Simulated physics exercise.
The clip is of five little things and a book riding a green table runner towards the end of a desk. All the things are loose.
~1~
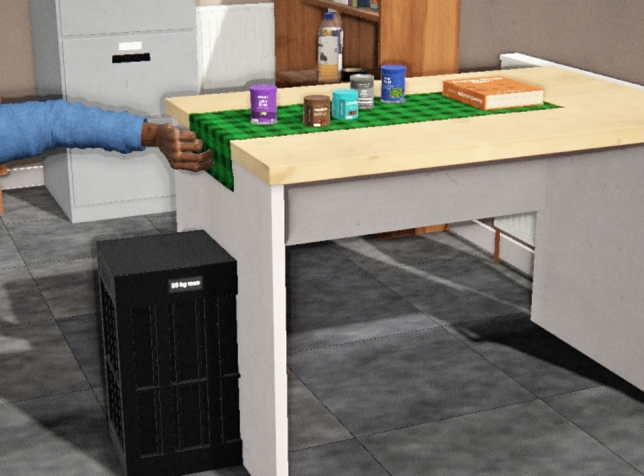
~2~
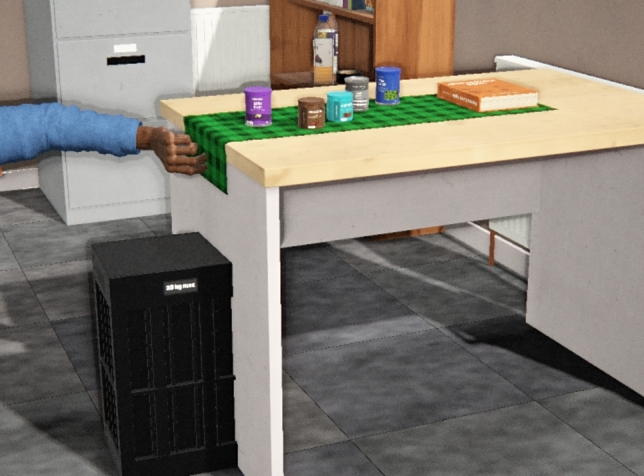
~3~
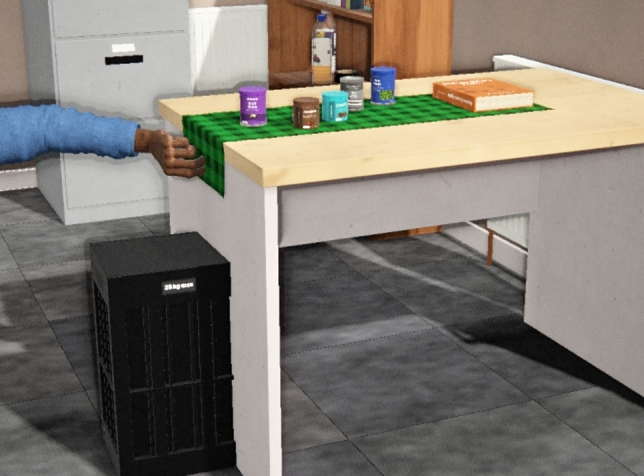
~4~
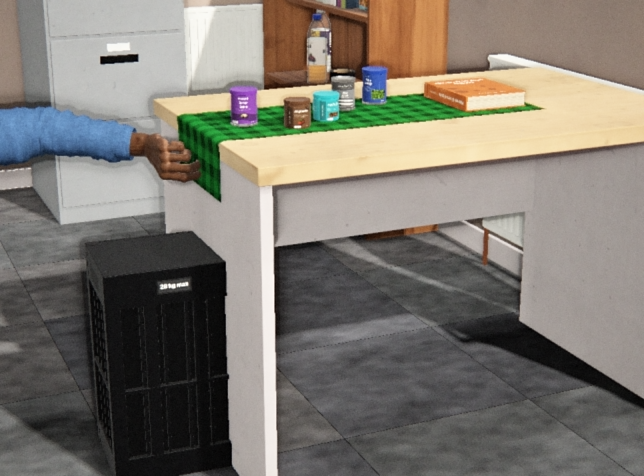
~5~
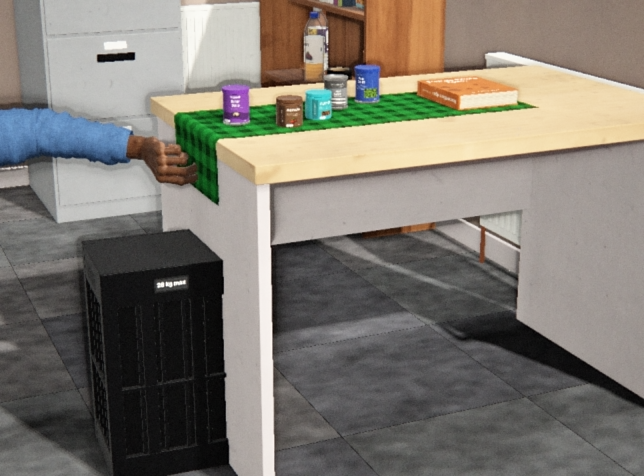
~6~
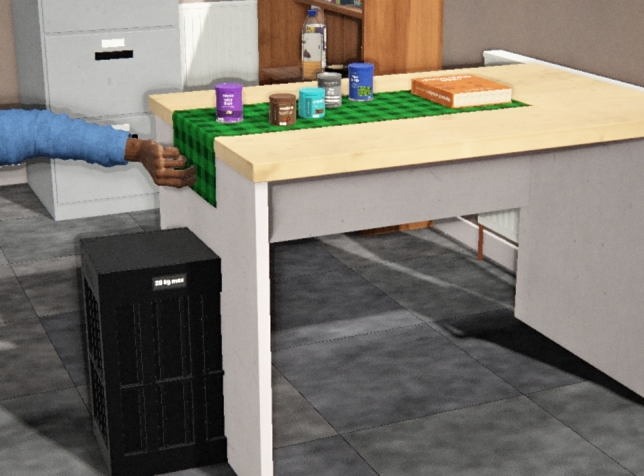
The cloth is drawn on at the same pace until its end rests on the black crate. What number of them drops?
The desk loses one.
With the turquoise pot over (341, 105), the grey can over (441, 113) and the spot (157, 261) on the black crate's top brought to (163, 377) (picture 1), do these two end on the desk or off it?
The turquoise pot goes over; the grey can survives.
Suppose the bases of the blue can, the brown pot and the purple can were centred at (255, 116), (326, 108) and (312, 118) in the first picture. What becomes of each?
The blue can falls, the brown pot remains up, the purple can survives.
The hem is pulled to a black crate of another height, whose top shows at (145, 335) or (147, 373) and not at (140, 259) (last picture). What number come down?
The count: 3 and 4.
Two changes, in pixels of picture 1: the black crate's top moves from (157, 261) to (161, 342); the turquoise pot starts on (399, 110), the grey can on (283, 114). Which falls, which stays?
The turquoise pot does not fall, the grey can falls.
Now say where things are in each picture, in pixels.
Hem (234, 192); purple can (263, 87); brown pot (317, 97); turquoise pot (345, 91); grey can (362, 77); blue can (393, 67); top of the crate (157, 261), in the first frame.
Hem (228, 195); purple can (258, 89), in the second frame.
Hem (224, 198); brown pot (306, 99), in the third frame.
Hem (221, 202); turquoise pot (326, 93); top of the crate (145, 262), in the fourth frame.
Hem (219, 205); grey can (336, 77), in the fifth frame.
Hem (217, 208); purple can (228, 86); brown pot (282, 96); turquoise pot (311, 90); grey can (330, 75); blue can (361, 65), in the sixth frame.
A little later, hem near (195, 210); all still up.
Next, hem on the crate; purple can gone.
When it is over, hem on the crate; purple can gone. The count of fallen things is one.
